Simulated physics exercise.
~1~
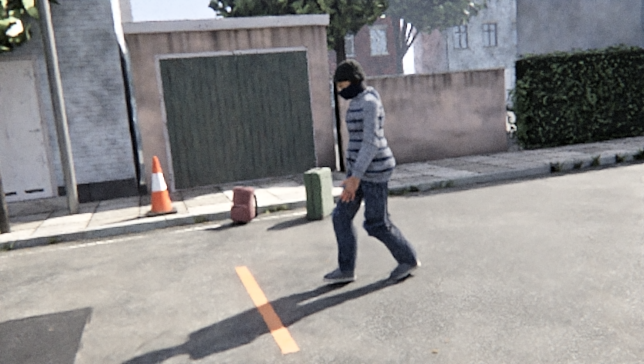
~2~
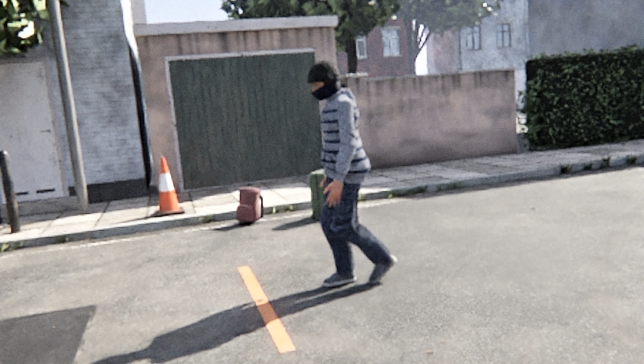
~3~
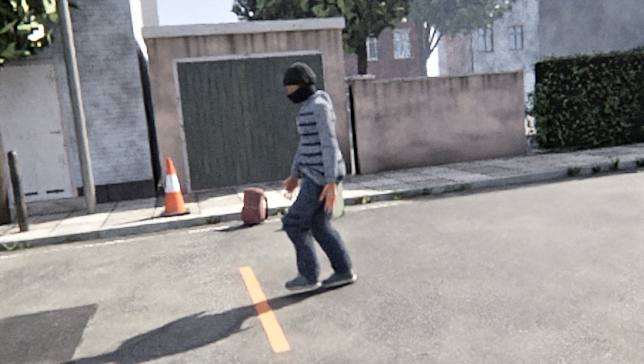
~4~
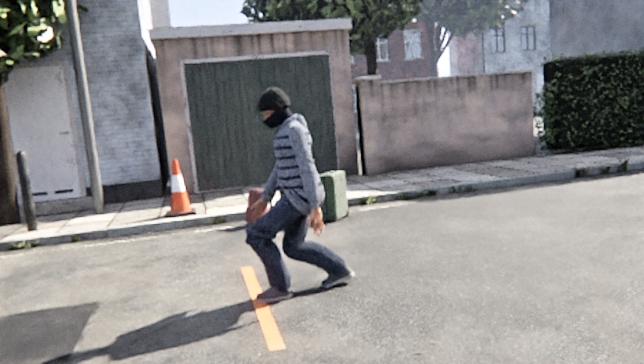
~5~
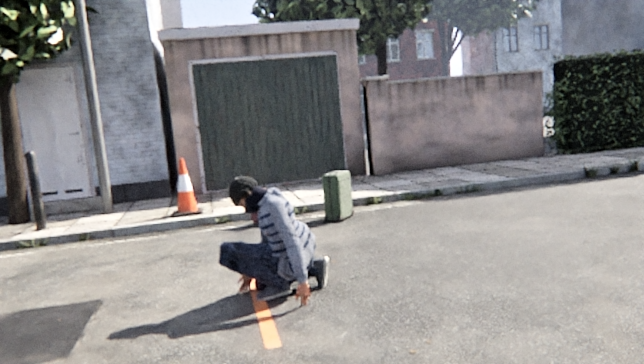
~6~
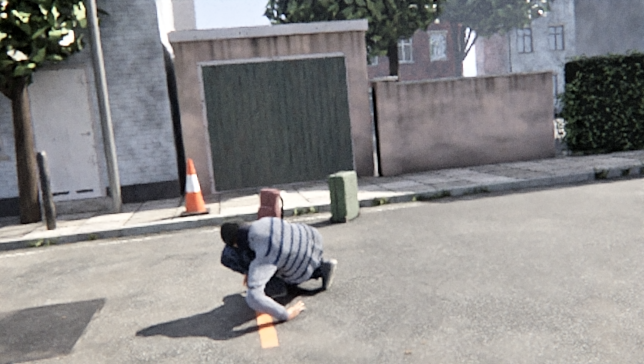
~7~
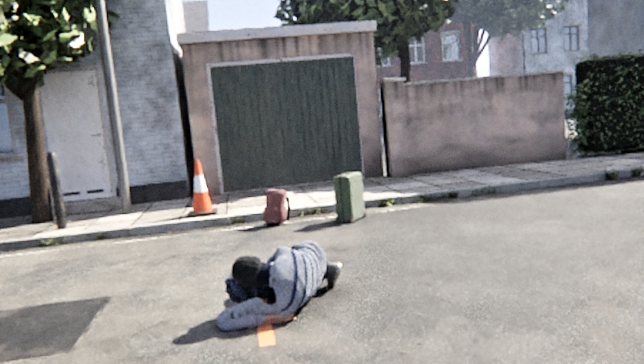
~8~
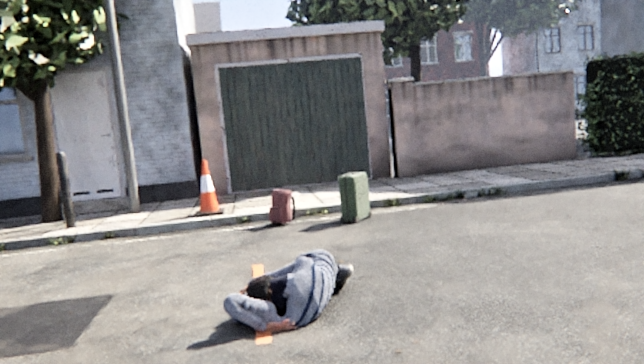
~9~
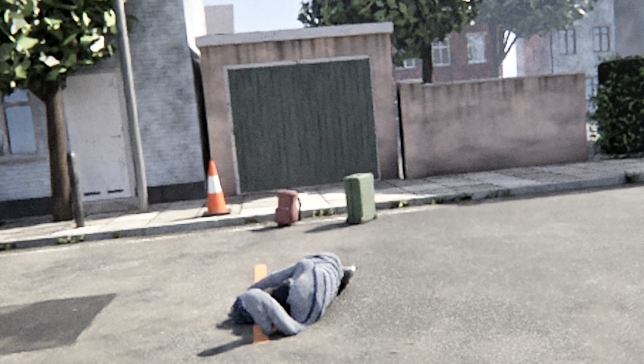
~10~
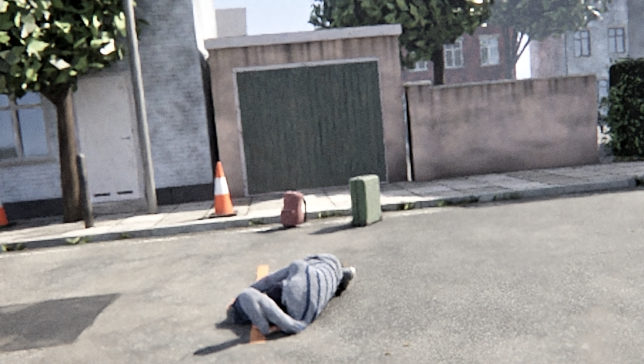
A person in a black balaclava, grey striped top and dark jeans walks leftward along a sunlit street, seen from across the road, towards a strip of orange tape on the tarmac. Behind stand a dark green garage door, a low wall, a hedge, an orange and white cone, and a red and a green case, while the view drifts slightly sideways. Near the tape, the walker's knees buckle and the body sinks into a crouch, then folds forward onto the road. The walker ends curled low and still beside the tape, the chest stopping short of it.
